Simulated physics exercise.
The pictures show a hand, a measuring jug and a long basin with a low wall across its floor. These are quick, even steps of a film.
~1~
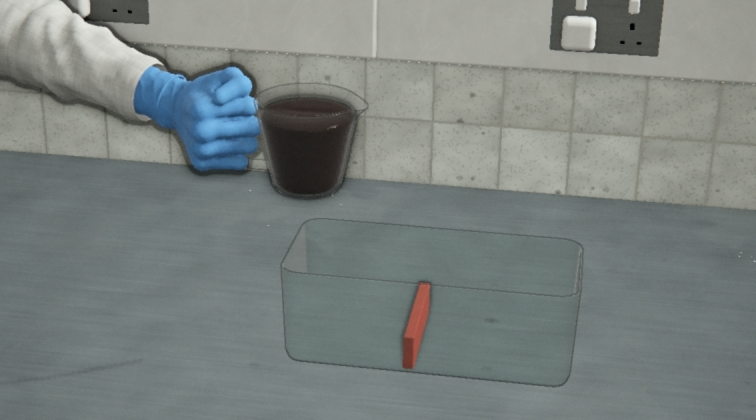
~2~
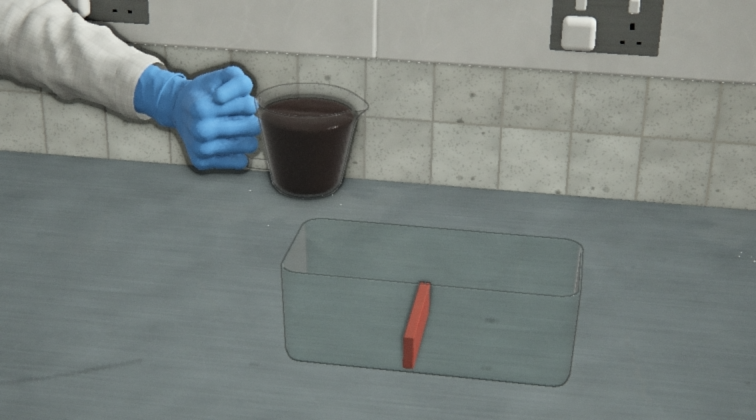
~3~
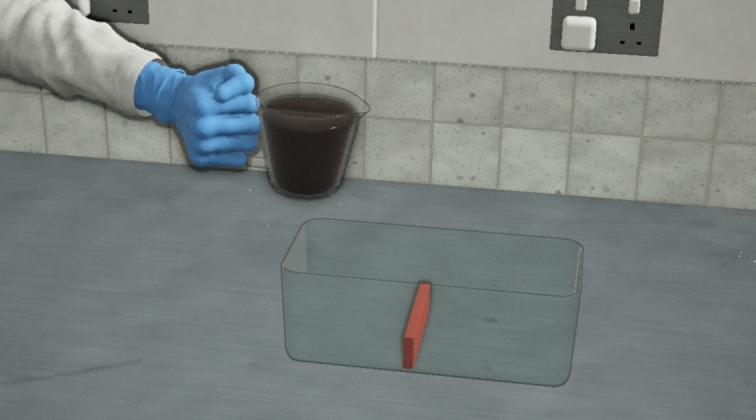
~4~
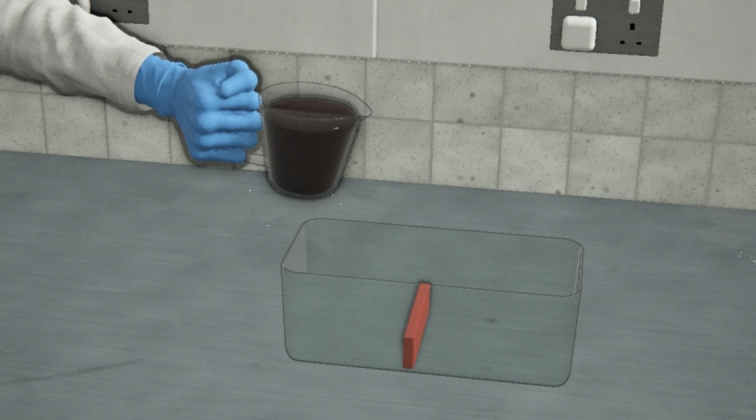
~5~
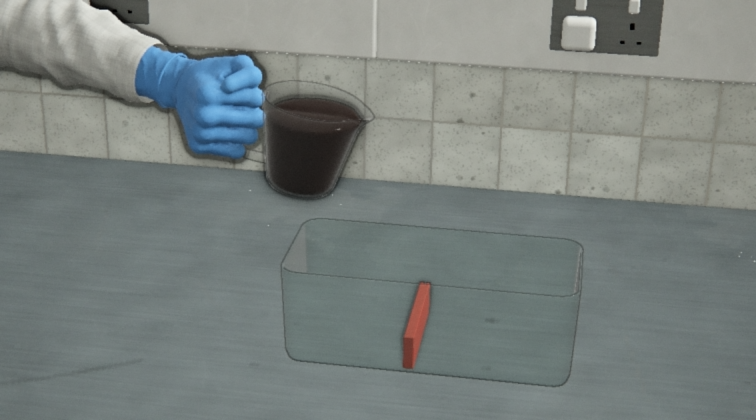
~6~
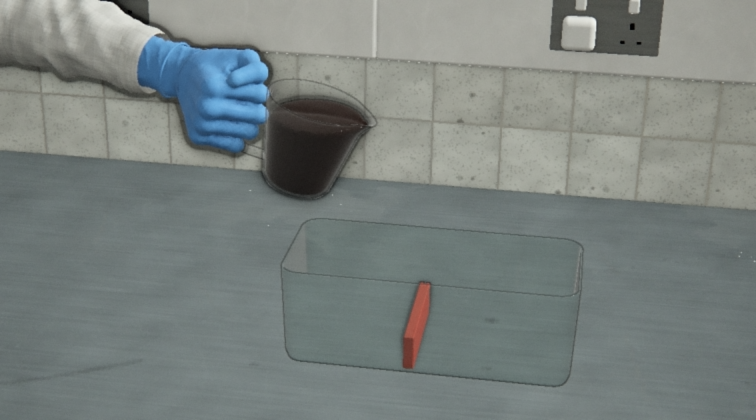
The video shows a blue-gloved hand beside a clear jug of dark coffee, behind a long transparent basin with a low red wall across its floor. The hand rises slightly as the jug gradually leans to the right.
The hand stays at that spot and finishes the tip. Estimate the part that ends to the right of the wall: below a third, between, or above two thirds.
It comes to between a third and two thirds.
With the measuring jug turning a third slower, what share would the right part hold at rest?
Close to 60 per cent.
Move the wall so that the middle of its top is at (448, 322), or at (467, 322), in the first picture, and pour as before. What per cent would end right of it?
About 10 and 10 per cent.
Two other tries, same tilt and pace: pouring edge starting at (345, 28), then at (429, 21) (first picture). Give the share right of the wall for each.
Near 35 % and 90 %.
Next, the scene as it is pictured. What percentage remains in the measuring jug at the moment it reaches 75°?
Roughly 60 in a hundred.
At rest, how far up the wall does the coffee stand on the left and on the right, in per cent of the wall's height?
Near 40 on the left, 20 on the right.
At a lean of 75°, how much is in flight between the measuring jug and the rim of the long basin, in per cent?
Close to 25 per cent.
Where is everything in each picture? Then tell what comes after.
In the first picture, it leans 0°; its right rim is at (368, 106); the coffee meets the walls at (263, 108) and (355, 115); the long basin's rim runs from (293, 245) to (581, 270); the wall's top is at (417, 310).
In the second picture, it leans 1°; its right rim is at (369, 106); the coffee meets the walls at (263, 108) and (355, 116).
In the third picture, it leans 3°; its right rim is at (370, 109); the coffee meets the walls at (264, 108) and (356, 116).
In the fourth picture, it leans 6°; its right rim is at (372, 112); the coffee meets the walls at (266, 107) and (358, 117).
In the fifth picture, it leans 10°; its right rim is at (375, 117); the coffee meets the walls at (269, 108) and (362, 119).
In the sixth picture, it leans 15°; its right rim is at (377, 123); the coffee meets the walls at (271, 110) and (367, 122).
A moment on, the tilt is 75° and 61 per cent is still to pour, 2 is left of the wall and 12 right of it.
Next, the tilt is 103° and 9 per cent is still to pour, 37 is left of the wall and 43 right of it.
Then the tilt is 104° and 0 per cent is still to pour, 54 is left of the wall and 44 right of it.
Later the tilt is 104° and 0 per cent is still to pour, 54 is left of the wall and 44 right of it.
At rest 54 per cent lies left of the wall, 44 right of it and 1 outside.
